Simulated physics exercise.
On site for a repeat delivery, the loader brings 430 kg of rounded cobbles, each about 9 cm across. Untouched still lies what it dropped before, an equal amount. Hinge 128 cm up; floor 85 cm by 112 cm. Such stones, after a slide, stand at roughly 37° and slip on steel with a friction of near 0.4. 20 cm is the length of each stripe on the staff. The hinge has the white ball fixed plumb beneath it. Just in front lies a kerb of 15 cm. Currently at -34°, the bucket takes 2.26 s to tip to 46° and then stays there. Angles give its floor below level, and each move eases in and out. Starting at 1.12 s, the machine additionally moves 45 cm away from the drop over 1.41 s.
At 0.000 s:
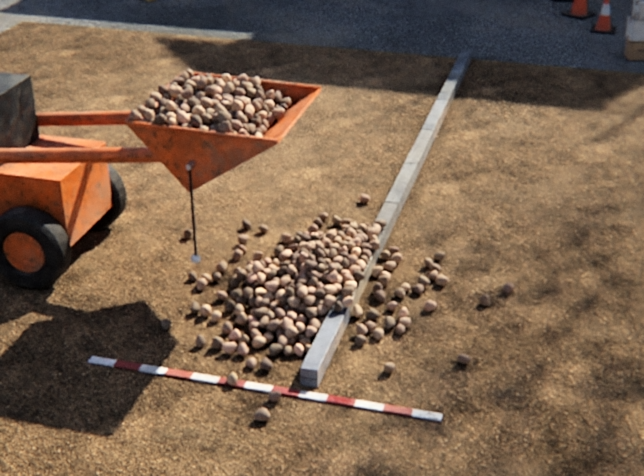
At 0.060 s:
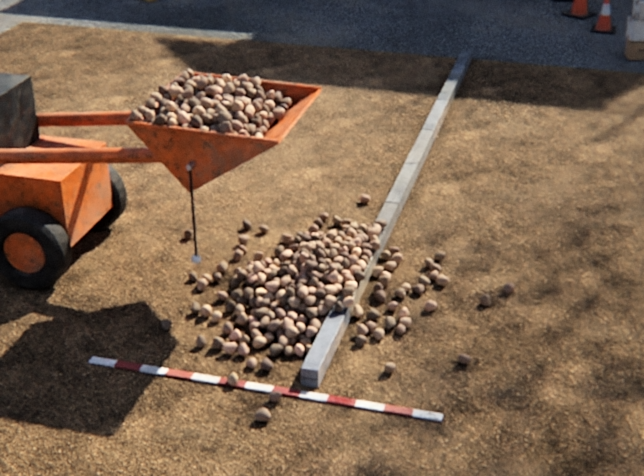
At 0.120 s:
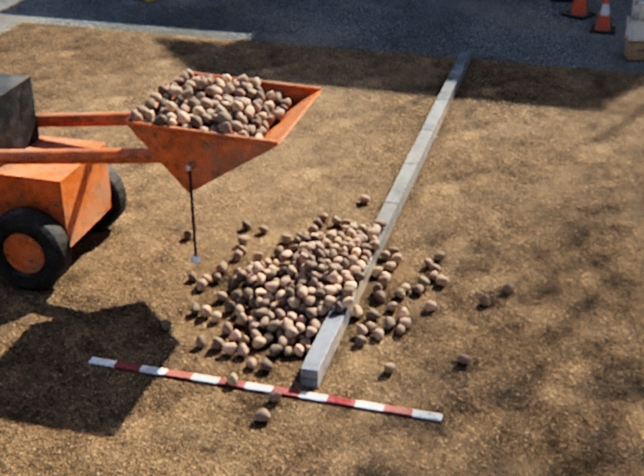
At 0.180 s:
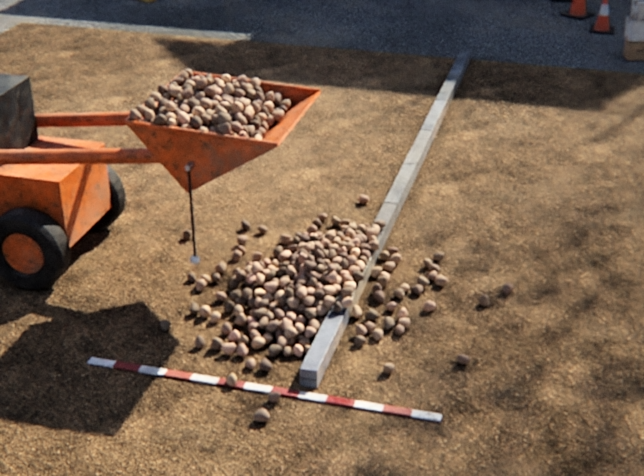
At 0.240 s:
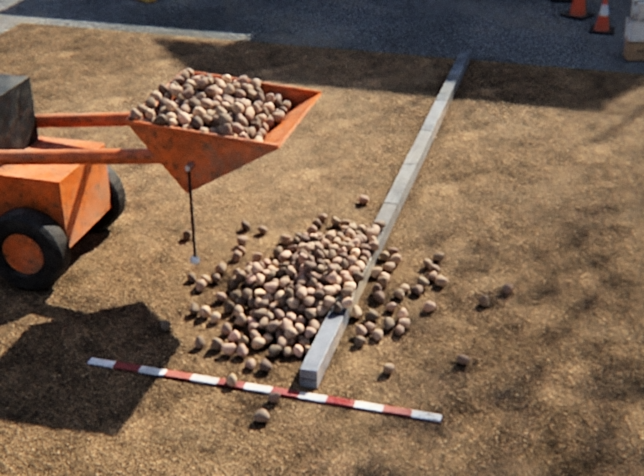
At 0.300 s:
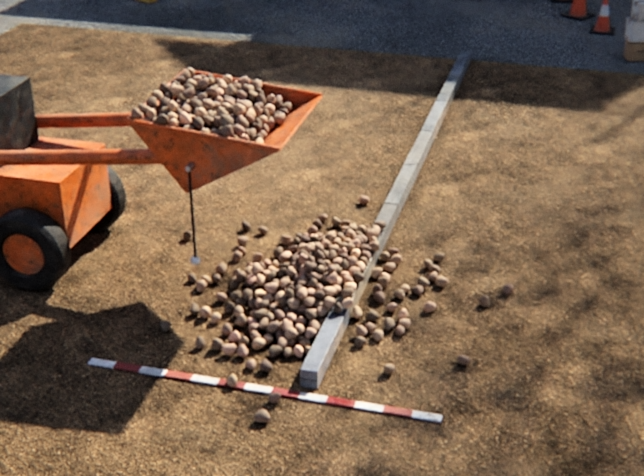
An orange loader held a bucket full of rounded cobbles beside an earlier heap spread against and over a grey kerb, and the bucket tilted very slightly while the heap stayed still.
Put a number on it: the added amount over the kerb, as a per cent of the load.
3 percent, roughly.
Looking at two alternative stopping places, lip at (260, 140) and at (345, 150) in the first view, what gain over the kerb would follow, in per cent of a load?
First place: Roughly 0 %; second place: Roughly 50 %.
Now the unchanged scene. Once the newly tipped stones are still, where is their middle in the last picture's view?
Their centre rests close to (269, 271).
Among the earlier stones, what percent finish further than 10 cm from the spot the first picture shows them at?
I'd put it at about 15 per cent.
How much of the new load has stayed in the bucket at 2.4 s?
It holds some 0 percent.
After 1.7 s the floor is at 33°; in per cent of one load, 71 in the bucket, 122 on this side of the kerb, 8 over the kerb; the foremost stones are at (454, 291).
After 2.4 s the floor is at 46°; in per cent of one load, 0 in the bucket, 191 on this side of the kerb, 10 over the kerb; the foremost stones are at (453, 295).
After 3.0 s the floor is at 46°; in per cent of one load, 0 in the bucket, 191 on this side of the kerb, 10 over the kerb; the foremost stones are at (454, 295).
After 5.7 s the floor is at 46°; in per cent of one load, 0 in the bucket, 191 on this side of the kerb, 10 over the kerb; the foremost stones are at (454, 295). Net gain over the kerb, 3.
